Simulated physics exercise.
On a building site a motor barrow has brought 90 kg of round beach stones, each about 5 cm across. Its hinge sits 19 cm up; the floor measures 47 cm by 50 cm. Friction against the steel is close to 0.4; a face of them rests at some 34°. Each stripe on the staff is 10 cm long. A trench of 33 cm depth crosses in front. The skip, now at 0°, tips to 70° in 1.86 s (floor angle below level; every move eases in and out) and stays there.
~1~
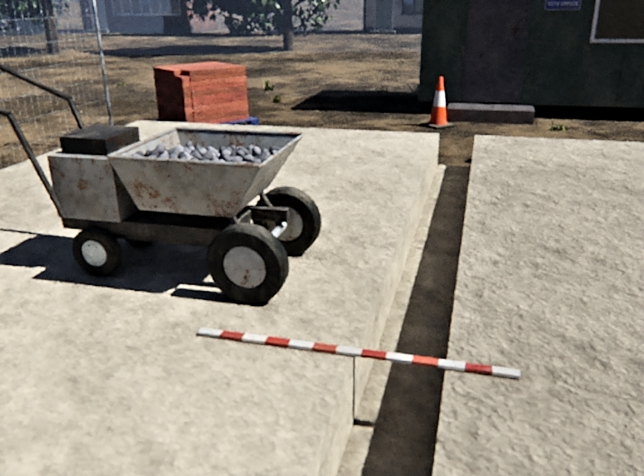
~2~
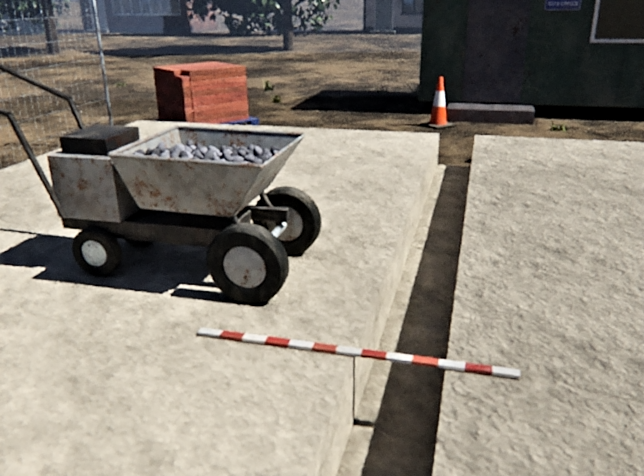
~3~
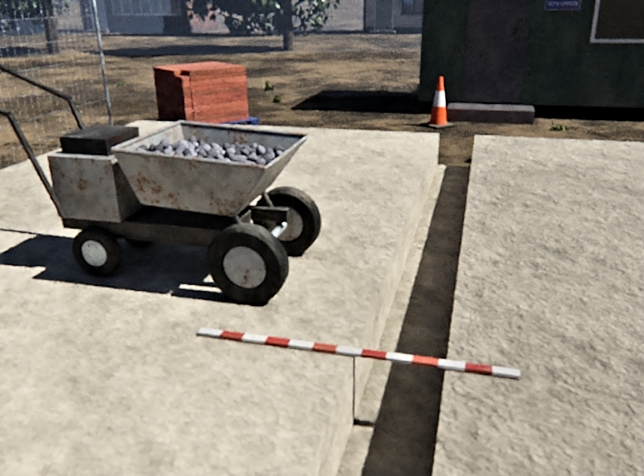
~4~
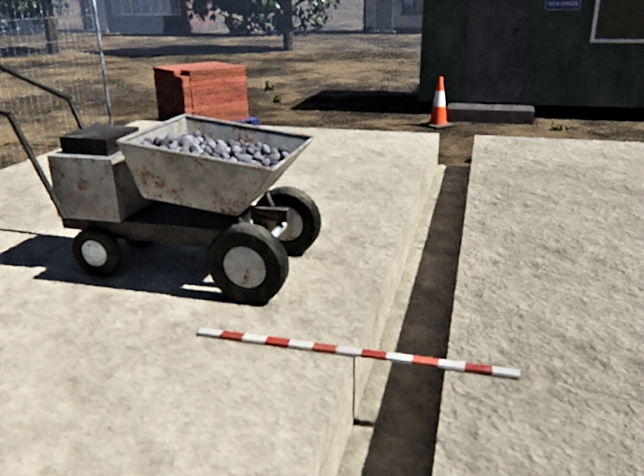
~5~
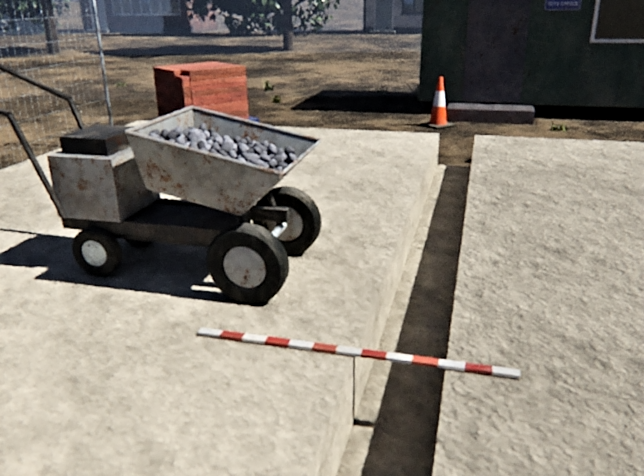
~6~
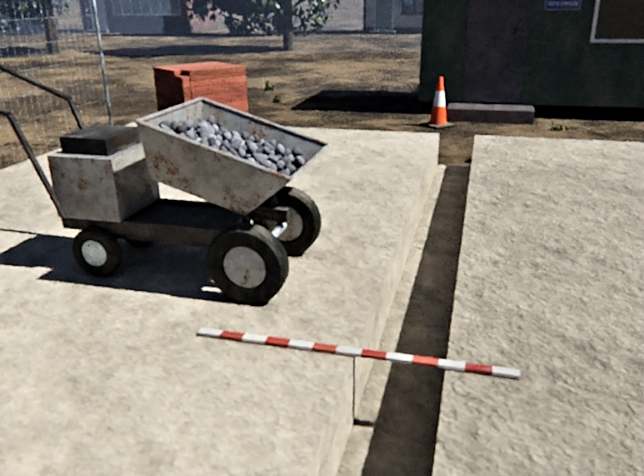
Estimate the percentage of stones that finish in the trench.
Roughly 100 per cent ends in the trench.
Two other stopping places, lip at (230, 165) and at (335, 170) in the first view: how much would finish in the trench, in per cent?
First some 75, then 45 per cent.
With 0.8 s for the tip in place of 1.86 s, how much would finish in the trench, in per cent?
In that case some 95 per cent.
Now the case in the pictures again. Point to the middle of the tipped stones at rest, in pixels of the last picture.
Around (415, 338).
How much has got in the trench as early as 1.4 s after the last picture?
Some 55 per cent.
Then, 0.8 s after the last picture the floor is at 59°, 99 % in the skip, 1 % short of the trench; the foremost stones are at (368, 224).
Then, 1.4 s after the last picture the floor is at 70°, 45 % in the skip, 2 % short of the trench, 53 % in the trench; the foremost stones are at (445, 354).
Then, 1.7 s after the last picture the floor is at 70°, 21 % in the skip, 3 % short of the trench, 76 % in the trench; the foremost stones are at (446, 351).
Then, 3.7 s after the last picture the floor is at 70°, 0 % in the skip, 100 % in the trench; the foremost stones are at (446, 347).
